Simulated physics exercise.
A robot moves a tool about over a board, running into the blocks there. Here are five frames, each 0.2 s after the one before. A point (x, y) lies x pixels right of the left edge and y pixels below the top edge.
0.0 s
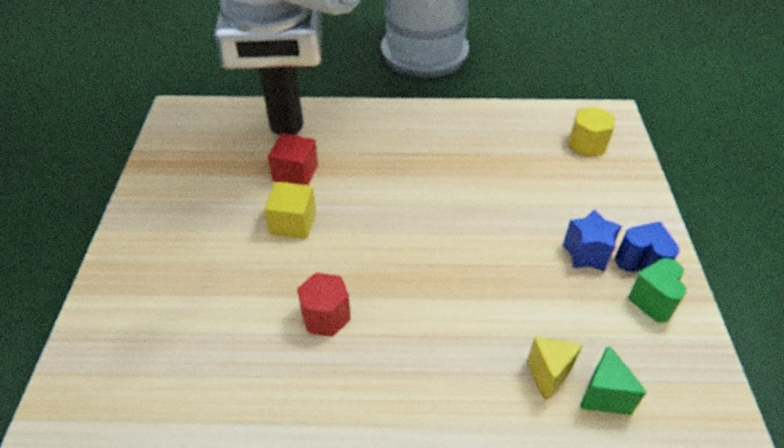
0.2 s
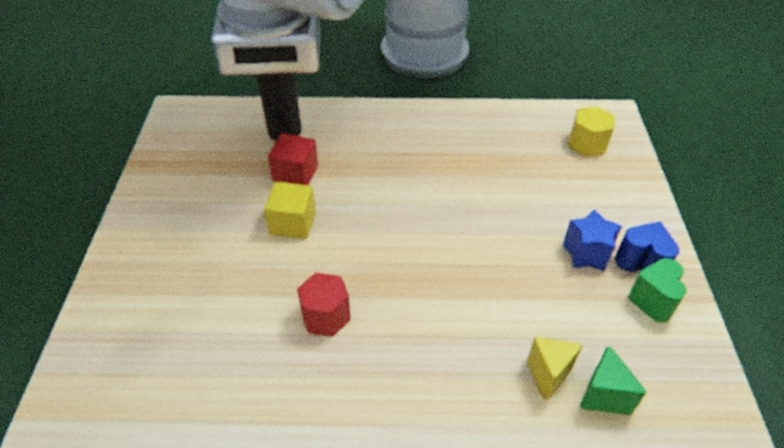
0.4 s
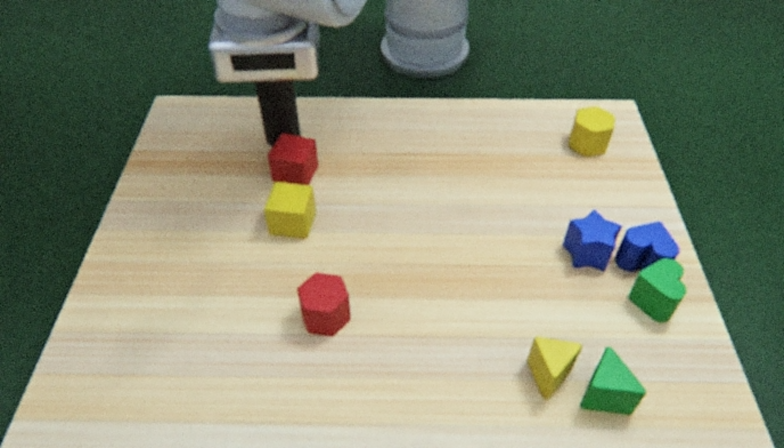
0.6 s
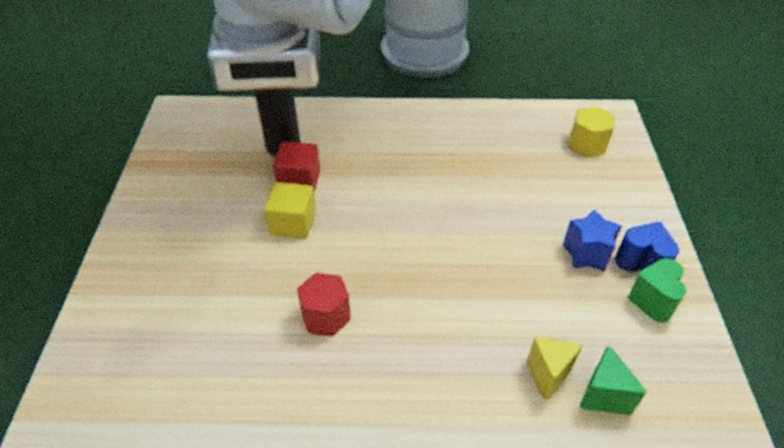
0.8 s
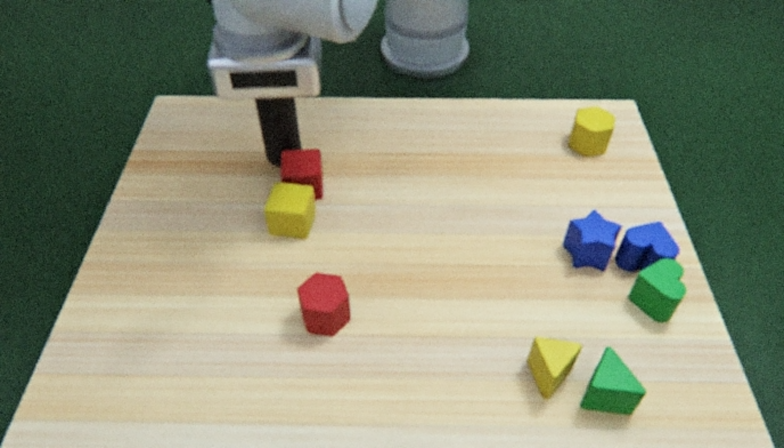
To begin with, a robot arm holds a dark tool just behind a red cube near the upper left of a wooden board scattered with colourful blocks. The tool moves slightly toward the viewer, then nudges the red cube a little forward and right, while the other blocks stay still.
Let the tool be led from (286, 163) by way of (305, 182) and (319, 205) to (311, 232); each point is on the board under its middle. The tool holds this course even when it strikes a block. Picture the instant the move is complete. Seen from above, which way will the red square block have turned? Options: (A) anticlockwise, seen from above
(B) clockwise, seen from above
The one that fits is A, anticlockwise, seen from above.
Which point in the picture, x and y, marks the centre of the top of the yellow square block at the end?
It will end up at (275, 231).
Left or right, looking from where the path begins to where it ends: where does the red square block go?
Sideways, to the left.
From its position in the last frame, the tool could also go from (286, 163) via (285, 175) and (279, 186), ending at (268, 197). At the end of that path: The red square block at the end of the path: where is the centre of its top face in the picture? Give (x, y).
Just about (307, 174).
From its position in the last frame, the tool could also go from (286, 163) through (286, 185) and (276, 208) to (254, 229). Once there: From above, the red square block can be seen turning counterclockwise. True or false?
It is true.
On the path given first. One third of the way, tool (305, 175); yellow square block (291, 208), turned 25° clockwise; red square block (322, 180).
Two thirds of the way, tool (318, 197); yellow square block (291, 209), turned 30° clockwise; red square block (344, 198), turned 40° anticlockwise.
At the end, tool (310, 225); yellow square block (275, 231), turned 45° clockwise; red square block (350, 207), turned 70° anticlockwise; red six-sided block unmoved.
